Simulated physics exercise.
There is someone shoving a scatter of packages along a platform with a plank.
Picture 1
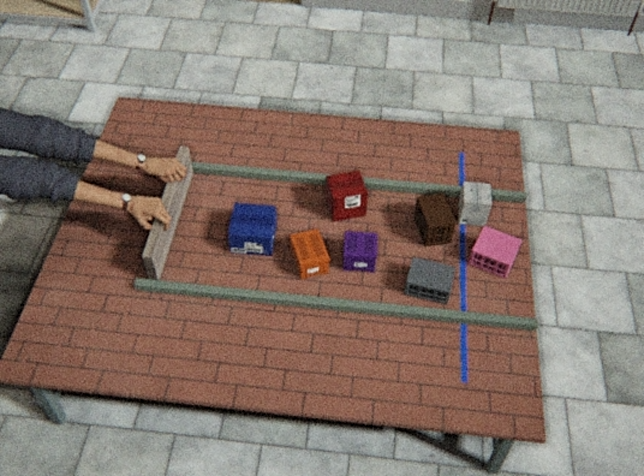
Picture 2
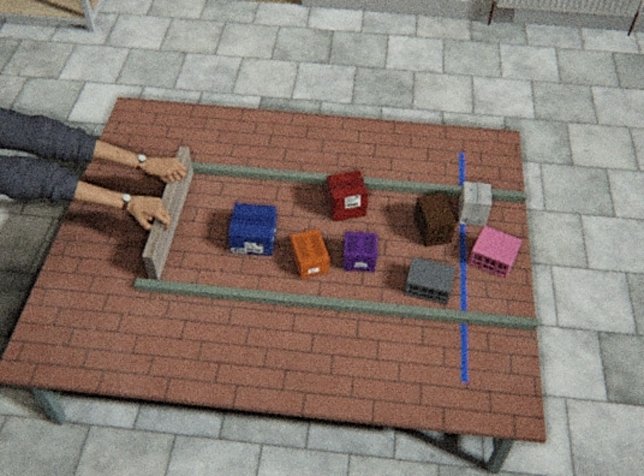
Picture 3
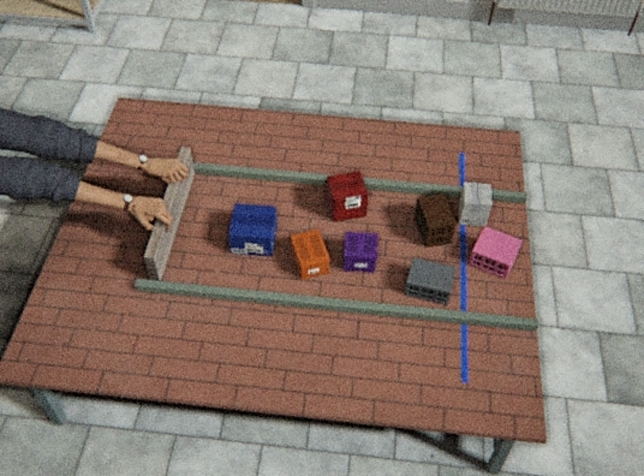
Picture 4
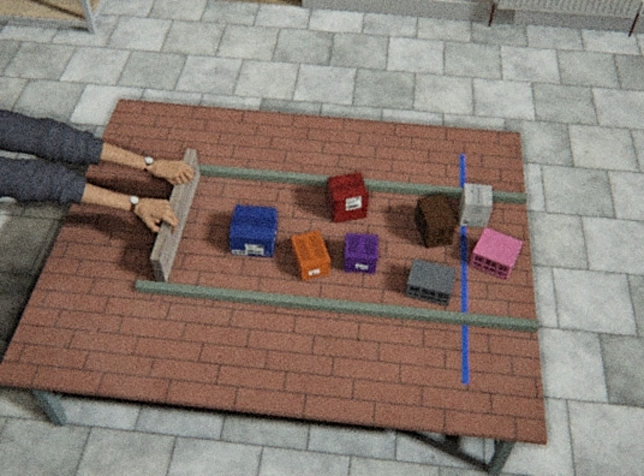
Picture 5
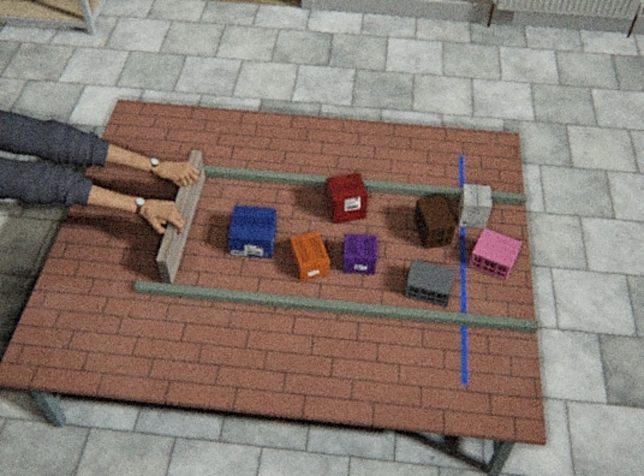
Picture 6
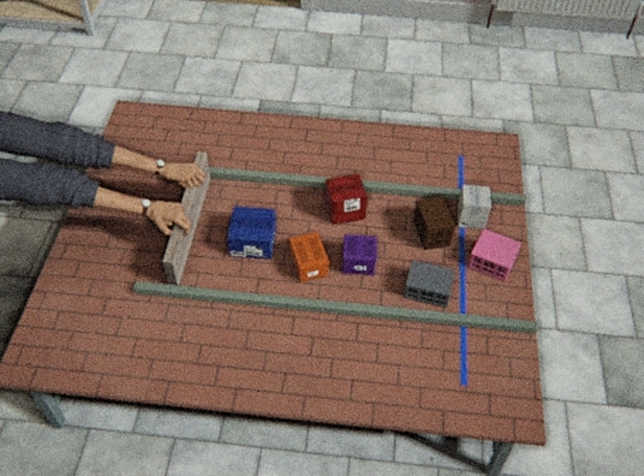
A plank, held upright by two hands reaching in from the left, rests on a brick-patterned platform, then slides slightly to the right between two green rails. It edges closer to the blue crate without touching it, while the scattered coloured packages and the blue tape line stay essentially still.
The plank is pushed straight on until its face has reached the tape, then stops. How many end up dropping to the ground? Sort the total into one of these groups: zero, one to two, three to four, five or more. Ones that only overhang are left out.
It goes in the group three to four.
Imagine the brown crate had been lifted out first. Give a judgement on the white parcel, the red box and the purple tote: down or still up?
The white parcel remains in place while the red box remains in place, and the purple tote falls away.
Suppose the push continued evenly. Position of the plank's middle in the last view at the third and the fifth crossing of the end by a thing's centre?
(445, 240), later (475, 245).
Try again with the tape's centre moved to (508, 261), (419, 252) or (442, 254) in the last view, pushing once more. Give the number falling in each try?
7, 1, 2.
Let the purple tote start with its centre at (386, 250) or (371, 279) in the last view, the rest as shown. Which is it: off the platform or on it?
Taking the two places in order, it is safe and then ends up down.
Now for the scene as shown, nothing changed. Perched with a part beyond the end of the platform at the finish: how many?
That would be 2.
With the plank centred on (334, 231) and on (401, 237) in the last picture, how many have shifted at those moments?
The count is 5 at the first point and 8 at the second.
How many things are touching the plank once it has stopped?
I count 2 of them.
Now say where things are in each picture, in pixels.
The first frame shows pink crate (495, 252); white parcel (474, 204); brown crate (434, 220); plank (170, 212); tape (463, 253).
The second frame shows white parcel (475, 204); plank (170, 212).
The third frame shows brown crate (434, 221); red box (347, 197).
The fourth frame shows pink crate (496, 254); grey crate (431, 283).
The fifth frame shows white parcel (474, 206); purple tote (360, 255).
The sixth frame shows pink crate (494, 255); white parcel (474, 207); brown crate (433, 223); plank (189, 217); tape (462, 256).
Early on, none off yet; pink crate at rest near (494, 255); white parcel at rest near (474, 207); brown crate at rest near (433, 223).
A while later, none off yet; pink crate moving near (498, 255); white parcel at rest near (474, 207); brown crate at rest near (433, 223).
Finally, the number that fall off is three or four; lost, purple tote, grey crate, white parcel and pink crate.
